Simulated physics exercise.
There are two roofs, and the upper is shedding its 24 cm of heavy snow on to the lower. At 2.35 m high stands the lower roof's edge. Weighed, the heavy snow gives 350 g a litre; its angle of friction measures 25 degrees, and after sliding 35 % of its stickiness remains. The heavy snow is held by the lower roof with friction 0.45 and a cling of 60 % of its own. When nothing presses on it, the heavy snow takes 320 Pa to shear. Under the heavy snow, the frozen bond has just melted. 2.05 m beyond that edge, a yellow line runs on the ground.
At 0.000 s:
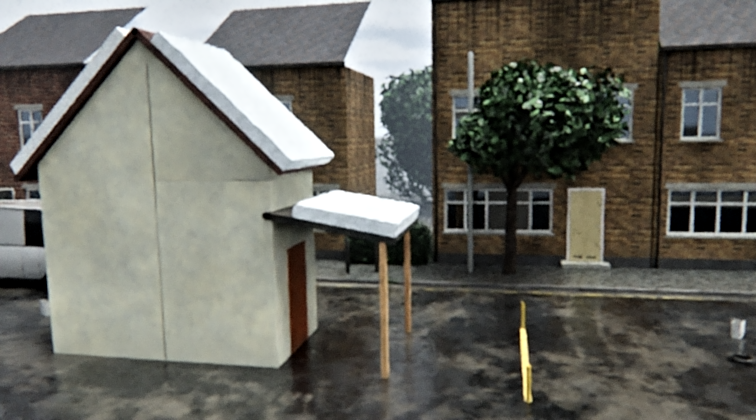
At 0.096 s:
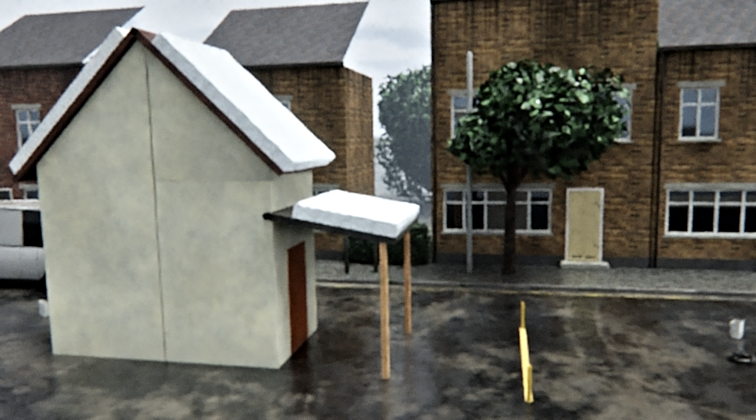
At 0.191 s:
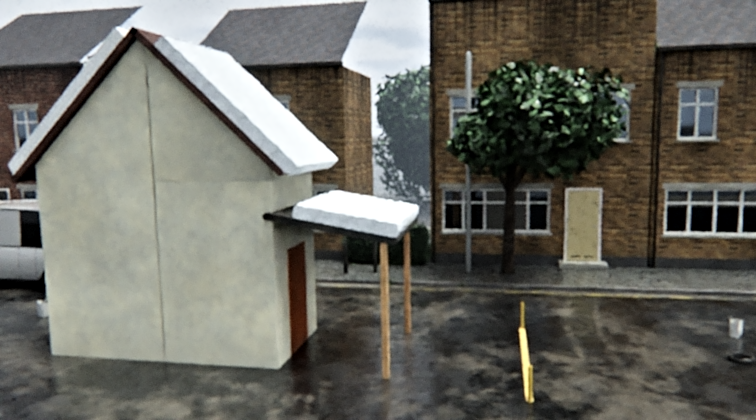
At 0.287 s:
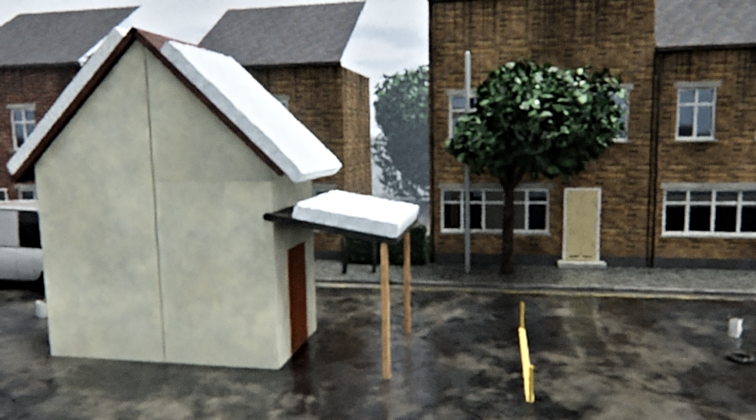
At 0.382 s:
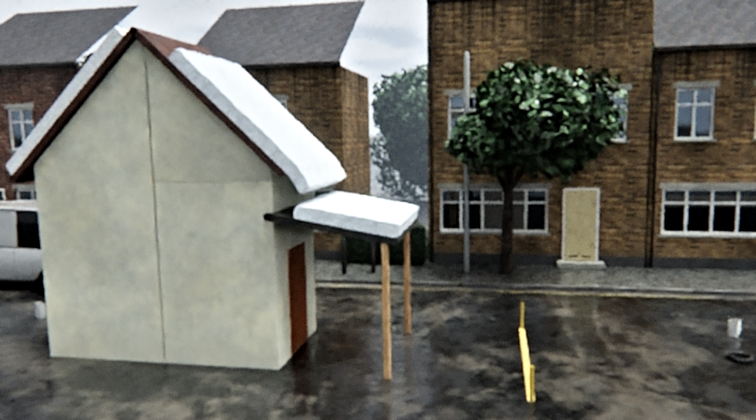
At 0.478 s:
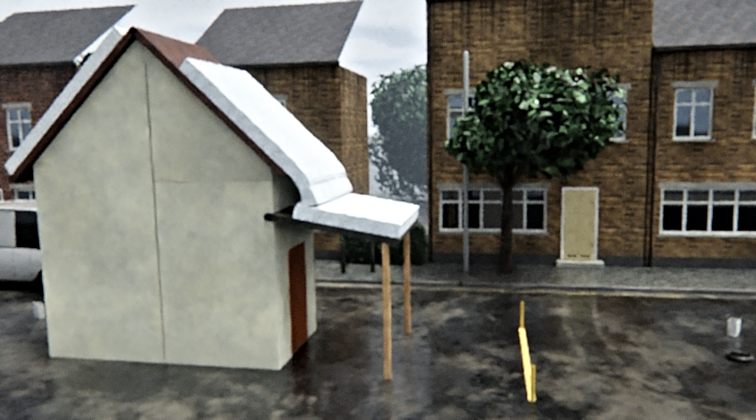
A small pale-walled house with thick snow on its pitched roof stands at the left of a wet, dark street, seen from across the road and slightly above. A snow-topped canopy on wooden posts juts out beside its red-brown door, with a yellow line, a leafy tree and brick houses beyond. The right-hand roof snow slides down, baring the ridge and bending onto the canopy's snow, while the view barely shifts.
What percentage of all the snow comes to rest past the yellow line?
About 16 %.
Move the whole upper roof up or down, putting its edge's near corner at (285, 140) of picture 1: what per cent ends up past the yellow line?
Share past the line: About 35 %.
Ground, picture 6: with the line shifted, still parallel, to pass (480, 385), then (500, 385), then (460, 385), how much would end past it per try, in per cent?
35 %, then 25 %, then 40 %.
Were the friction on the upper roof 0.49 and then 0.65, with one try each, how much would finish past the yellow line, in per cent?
In turn about 3 %, 0 %.
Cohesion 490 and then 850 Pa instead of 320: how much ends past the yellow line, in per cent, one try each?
About 6 % first, about 0 % second.
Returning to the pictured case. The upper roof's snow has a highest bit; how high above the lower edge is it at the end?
0.6 m or so.
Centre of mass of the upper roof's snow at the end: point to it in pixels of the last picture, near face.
You'll find it around (444, 312).
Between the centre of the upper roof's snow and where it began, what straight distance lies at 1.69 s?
About 4.0 m.
After 1.03 s, none is below the lower edge and 0 % is past the line.
After 1.69 s, 35 % is below the lower edge and 0 % is past the line.
After 2.34 s, 53 % is below the lower edge and 15 % is past the line.
After 3.00 s, 54 % is below the lower edge and 16 % is past the line.
After 3.30 s, at the end, 54 % is below the lower edge and 16 % is past the line.
